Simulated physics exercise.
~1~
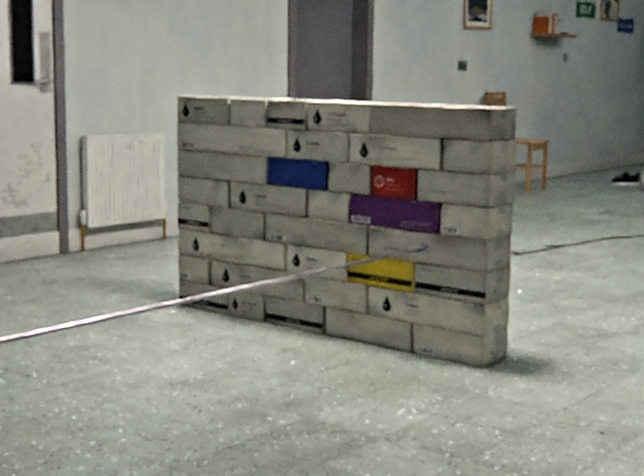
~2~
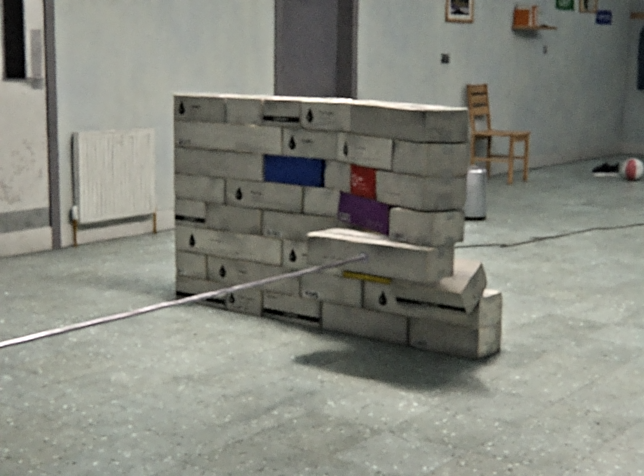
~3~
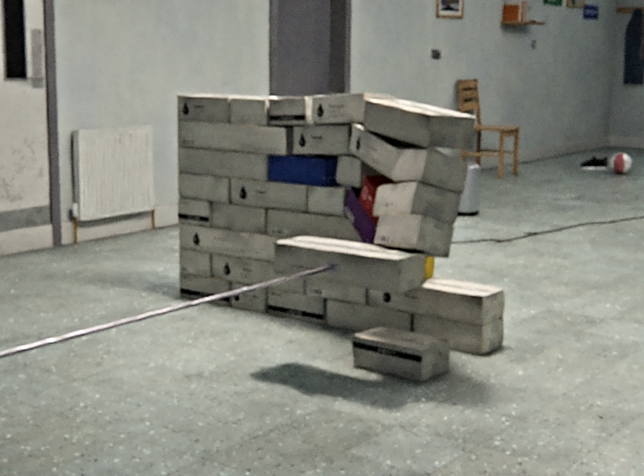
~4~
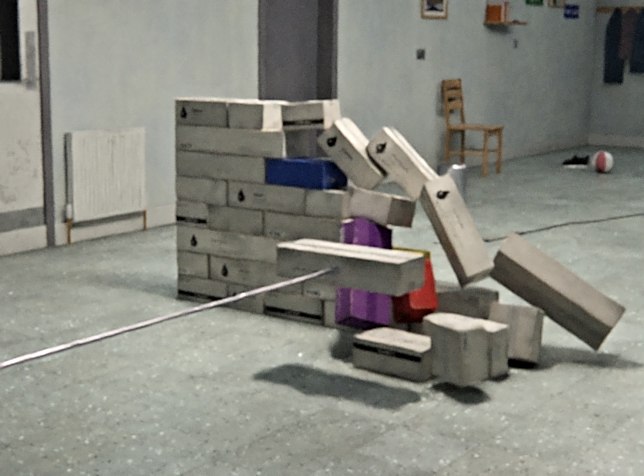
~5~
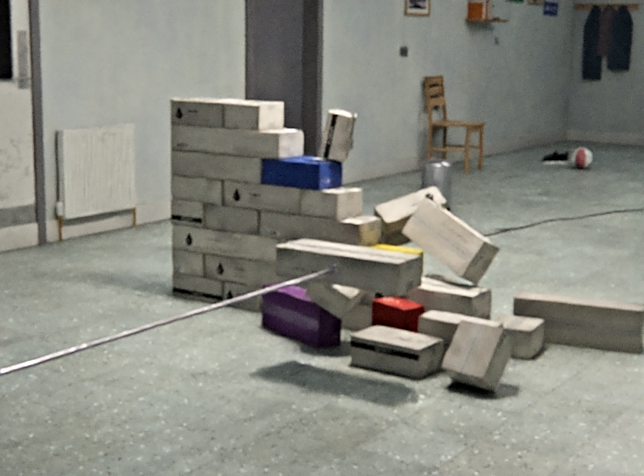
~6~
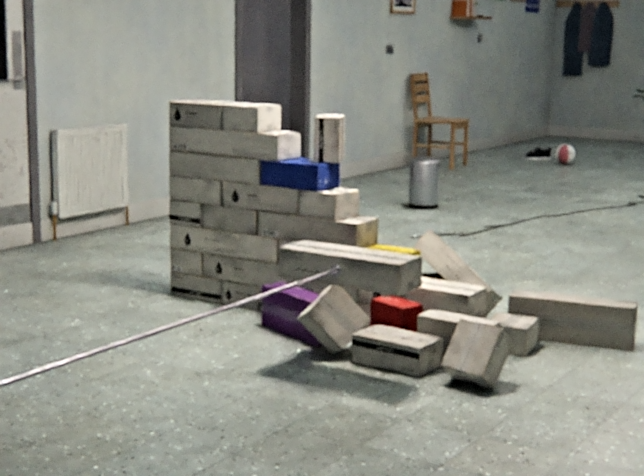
In a hallway, a thin rod draws one box out of a wall of grey boxes, and the right side sags and tumbles, bringing the red and purple boxes to the floor, while the left side stands in steps with the blue box still in place.
